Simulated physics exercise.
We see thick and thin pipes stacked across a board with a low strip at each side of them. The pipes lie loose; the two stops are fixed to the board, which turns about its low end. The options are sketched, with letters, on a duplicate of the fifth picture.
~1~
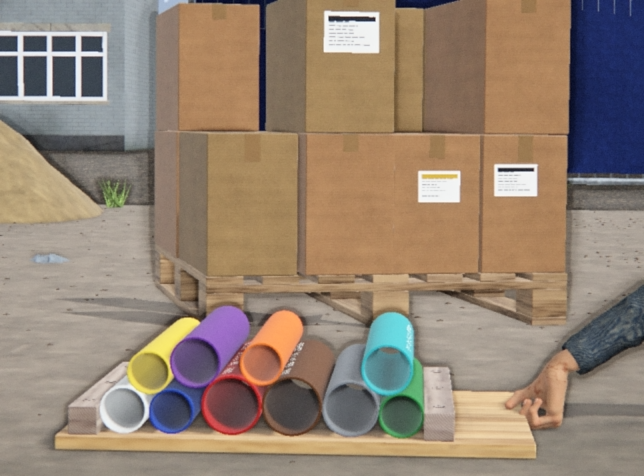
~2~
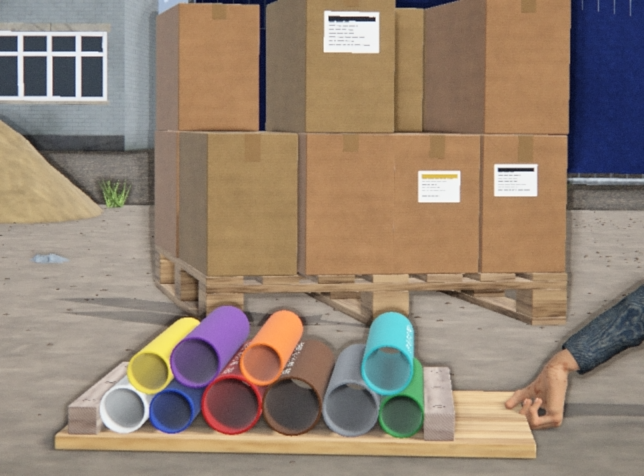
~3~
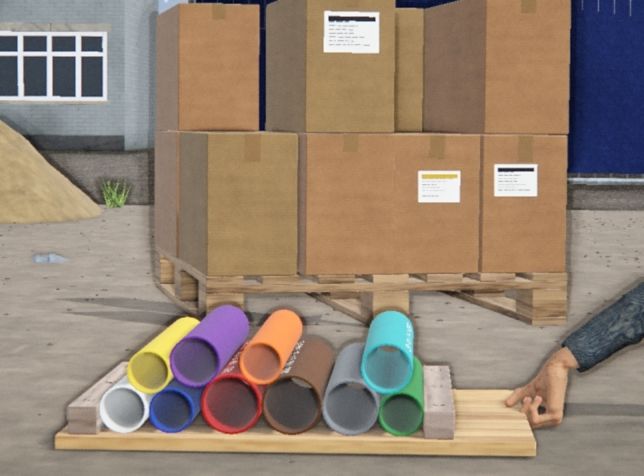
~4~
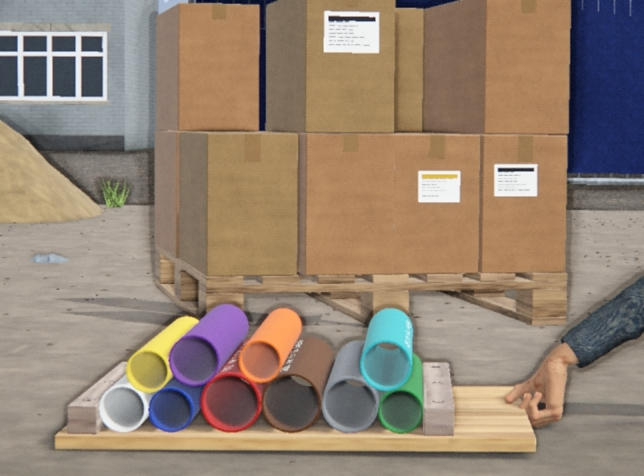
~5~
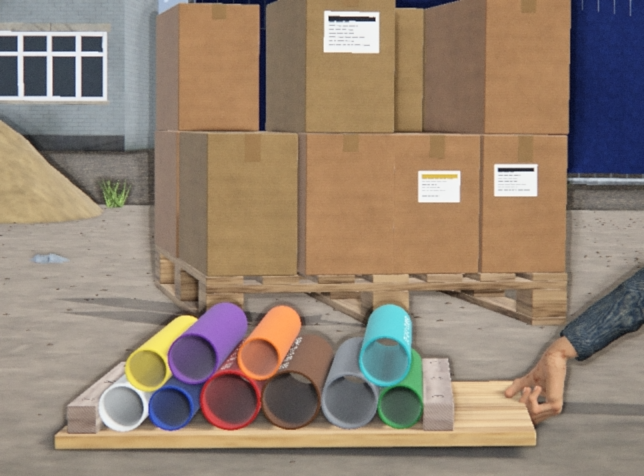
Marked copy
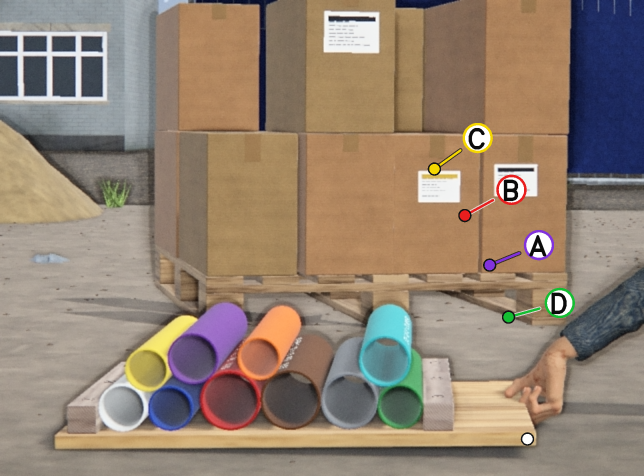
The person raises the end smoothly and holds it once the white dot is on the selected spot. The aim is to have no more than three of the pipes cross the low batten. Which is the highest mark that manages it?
No higher than C.
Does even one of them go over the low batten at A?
Yes, at A.
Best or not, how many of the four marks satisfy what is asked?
Four of the four.
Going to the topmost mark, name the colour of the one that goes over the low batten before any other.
It is the yellow one.
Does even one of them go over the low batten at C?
Yes.
On the marked copy, A at (489, 265); B at (465, 215); C at (435, 169); D at (508, 317); the white dot at (527, 439).
Following C. Soon after the start, board at 20°.
Later, board at 36°.
In the end, board at 36°, three over the low batten (orange, yellow, purple).
As for the rest, A two over the low batten (yellow, purple); B two over the low batten (yellow, purple); D two over the low batten (yellow, purple).
